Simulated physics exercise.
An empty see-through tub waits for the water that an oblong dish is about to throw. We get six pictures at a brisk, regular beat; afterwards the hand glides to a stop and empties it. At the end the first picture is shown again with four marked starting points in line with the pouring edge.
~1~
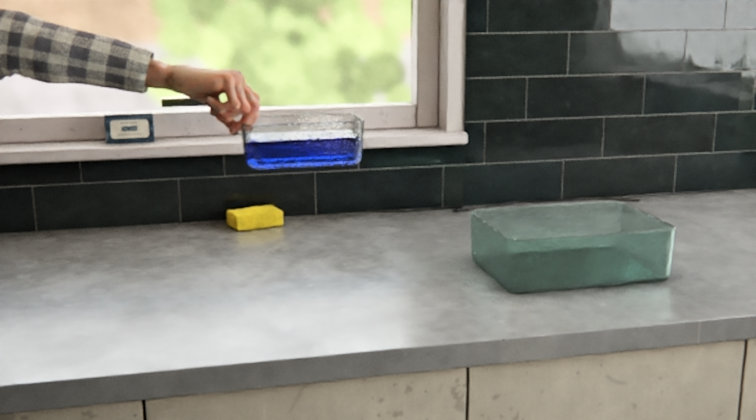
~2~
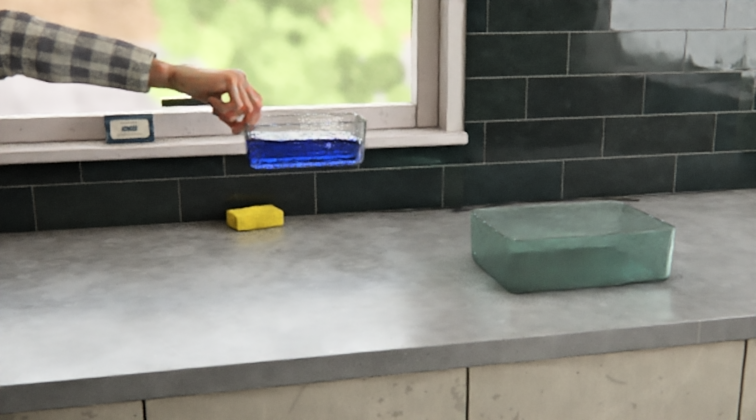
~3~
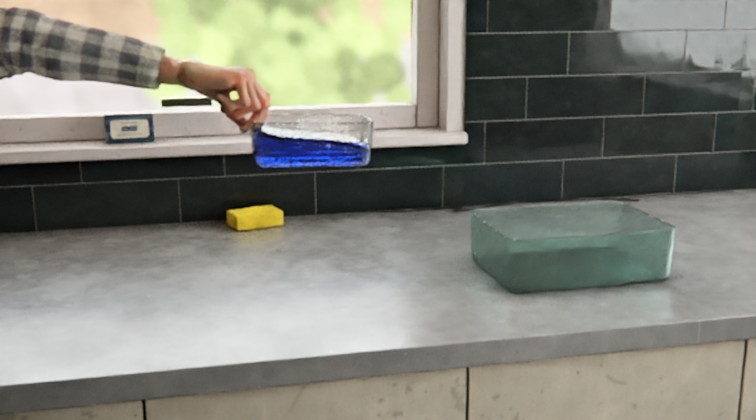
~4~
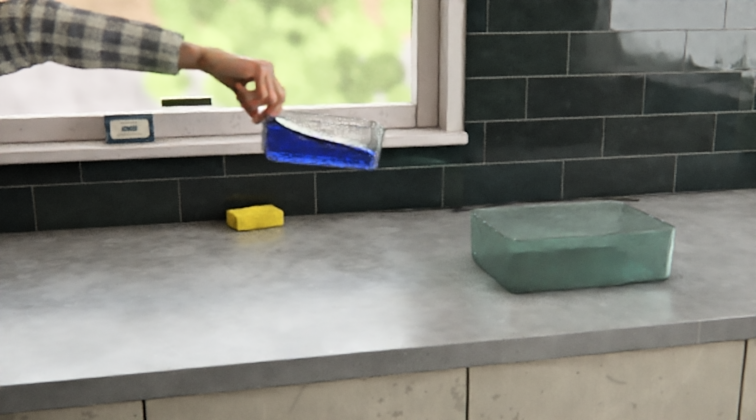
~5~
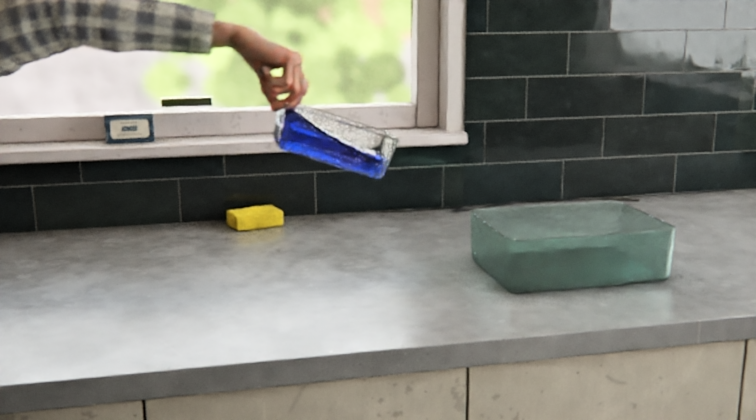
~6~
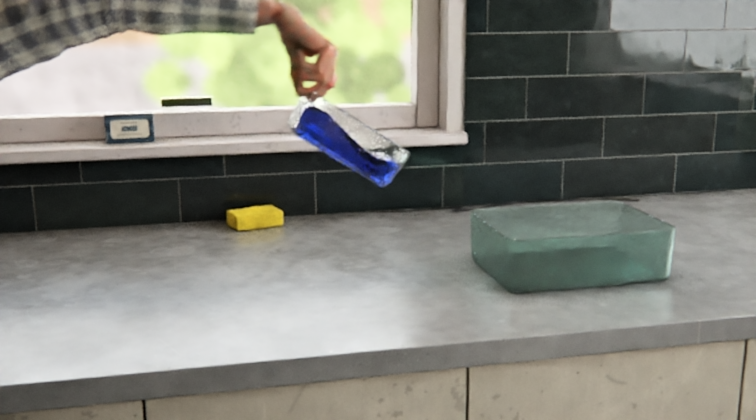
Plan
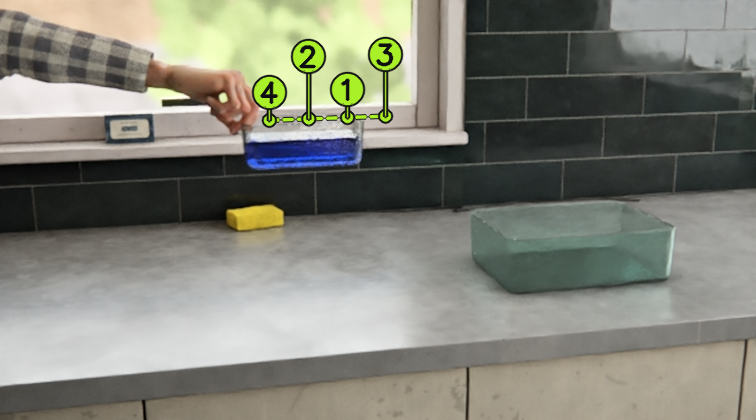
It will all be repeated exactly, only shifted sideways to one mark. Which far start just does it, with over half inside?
I would pick dot 3.
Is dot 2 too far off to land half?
Yes, it does.
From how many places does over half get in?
One of them.
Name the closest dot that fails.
The answer is 1.
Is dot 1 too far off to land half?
Yes, it does.
On the marked copy, 1 at (347, 117); 2 at (308, 118); 3 at (385, 116); 4 at (269, 120).
For dot 1, about 21 % lands in the tub, 73 % falls short and 6 % goes beside or beyond.
For dot 2, about 0 % lands in the tub, 98 % falls short.
For dot 3, about 72 % lands in the tub, 22 % falls short and 6 % goes beside or beyond.
For dot 4, about 0 % lands in the tub, 100 % falls short.
